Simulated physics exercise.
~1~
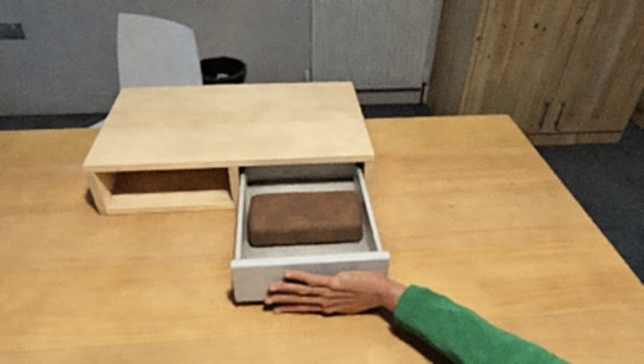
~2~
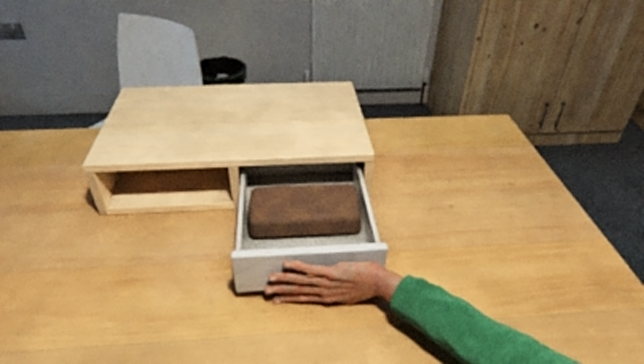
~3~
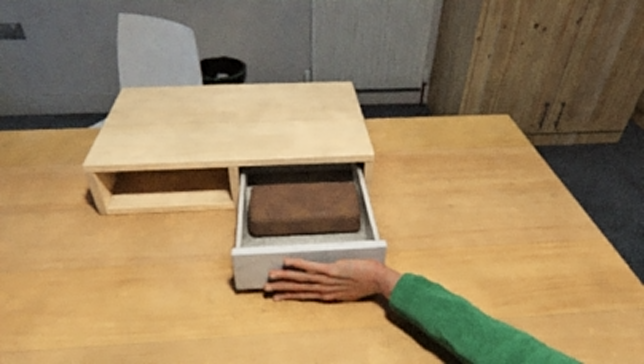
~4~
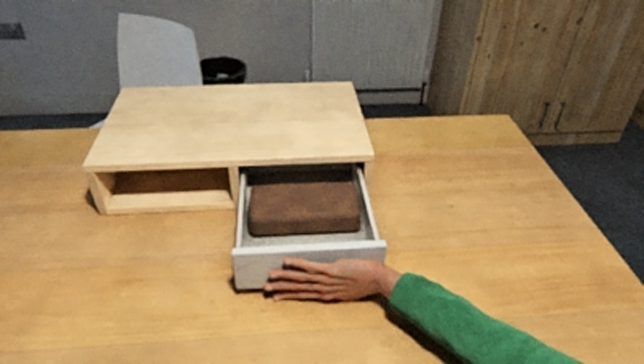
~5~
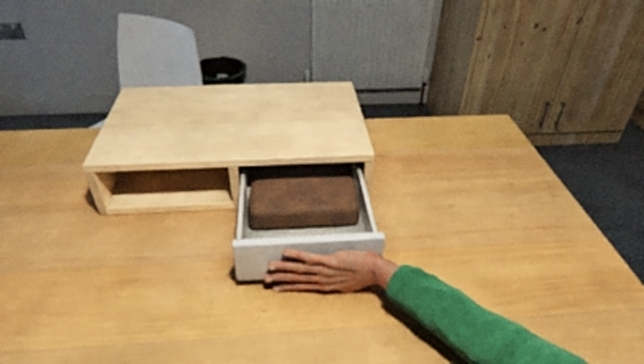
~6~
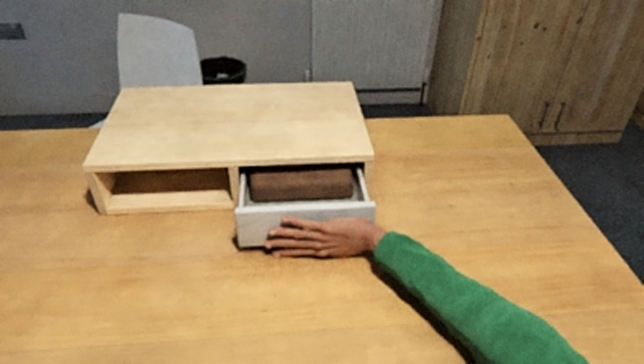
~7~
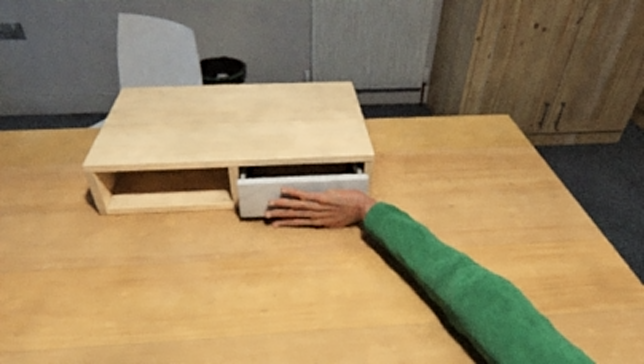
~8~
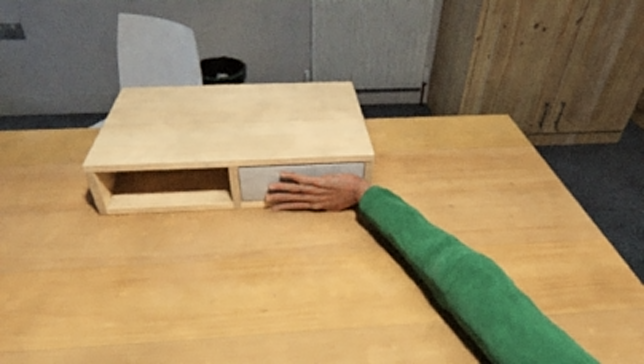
On a wooden table in a room with a white chair and wooden cupboards behind, a hand in a green sleeve rests against the front of an open drawer holding a brown loaf, then pushes it into the pale wooden chest until it is fully shut, hiding the loaf.
